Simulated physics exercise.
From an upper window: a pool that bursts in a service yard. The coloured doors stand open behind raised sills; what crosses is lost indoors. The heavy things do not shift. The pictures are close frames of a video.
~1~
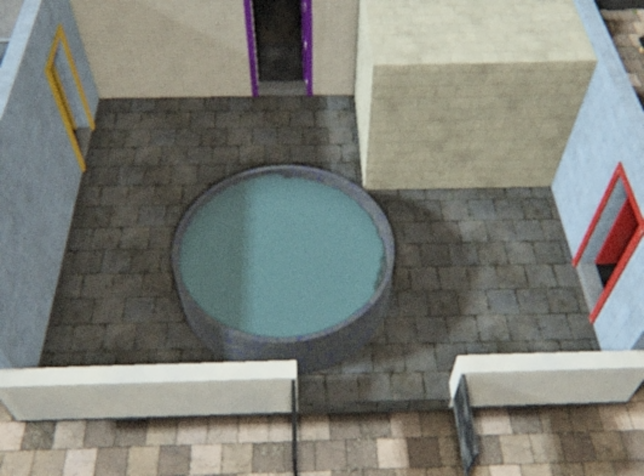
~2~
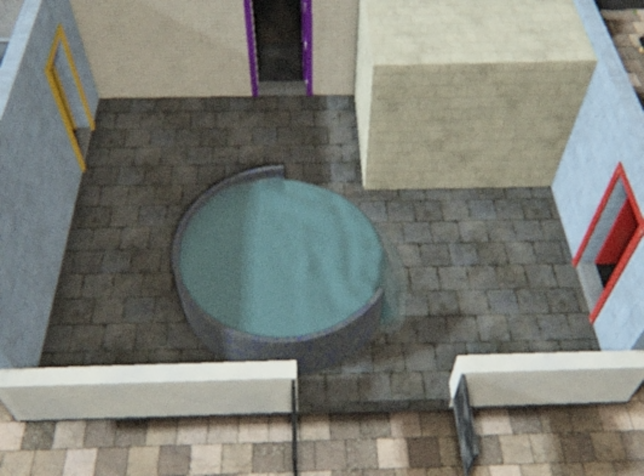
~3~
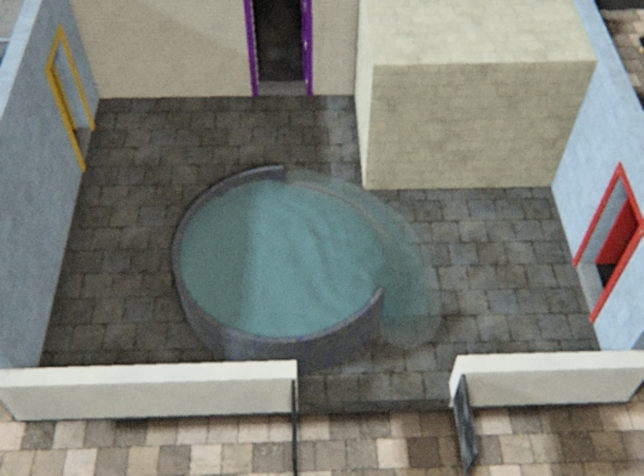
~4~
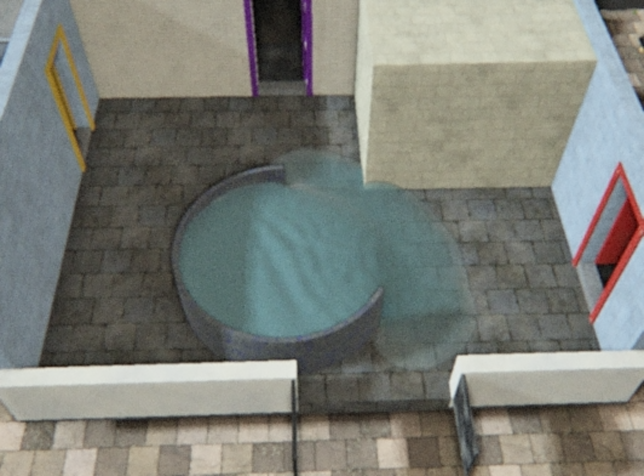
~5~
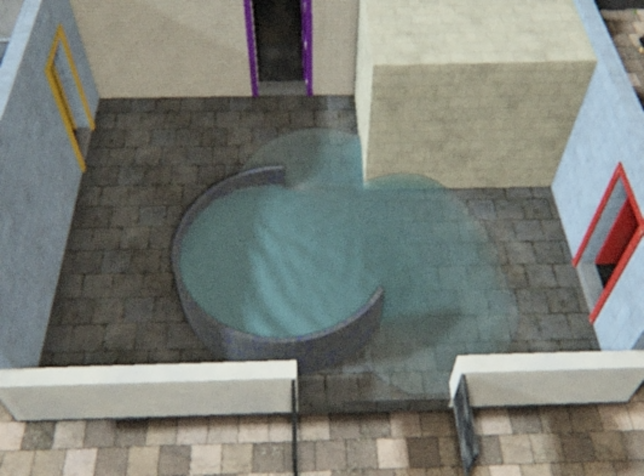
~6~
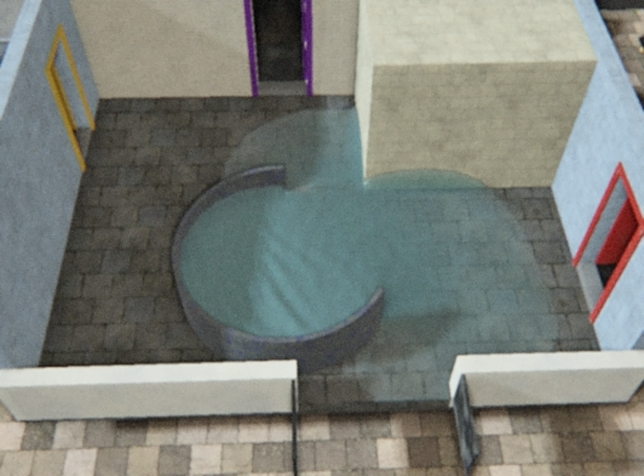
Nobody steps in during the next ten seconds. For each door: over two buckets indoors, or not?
One by one: The yellow door takes more than that; the red door takes more than that; the purple door takes more than that.
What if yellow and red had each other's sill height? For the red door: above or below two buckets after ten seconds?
Then: The red one is over.
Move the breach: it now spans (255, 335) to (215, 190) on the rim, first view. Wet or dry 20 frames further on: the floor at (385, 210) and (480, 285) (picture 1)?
One after the other: No water, no water.
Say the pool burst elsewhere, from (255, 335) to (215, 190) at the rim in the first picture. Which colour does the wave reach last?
It is the red door.
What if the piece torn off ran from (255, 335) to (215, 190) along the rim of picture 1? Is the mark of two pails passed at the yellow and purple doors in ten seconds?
One by one: Yellow takes more, purple passes that mark.
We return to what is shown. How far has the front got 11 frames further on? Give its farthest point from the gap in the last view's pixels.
I would point to (158, 99).
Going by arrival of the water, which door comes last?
The yellow door.
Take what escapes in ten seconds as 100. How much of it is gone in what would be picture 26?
Some 25 per cent.
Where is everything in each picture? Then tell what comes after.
The first picture shows still water in the round pool at (284, 249).
In the second picture, the front is at a hidden place, out from the gap at (369, 229).
In the third picture, the front is at a hidden place, out from the gap at (368, 232).
In the fourth picture, water pours out at (368, 233) and has run to (281, 159).
In the fifth picture, the front is at (284, 137), out from the gap at (368, 234).
In the sixth picture, water pours out at (368, 235) and has run to a hidden place.
A moment on, water covers 45 % of the floor; the yellow door not reached, the red door over two buckets in, the purple door under two buckets in.
Next, water covers 50 % of the floor; the yellow door not reached, the red door far over two buckets in, the purple door over two buckets in.
Then, water covers 75 % of the floor; the yellow door over two buckets in, the red door far over two buckets in, the purple door over two buckets in.
Later, water covers 100 % of the floor; the yellow door over two buckets in, the red door far over two buckets in, the purple door over two buckets in.
In the end, water covers 100 % of the floor; the yellow door far over two buckets in, the red door far over two buckets in, the purple door far over two buckets in.
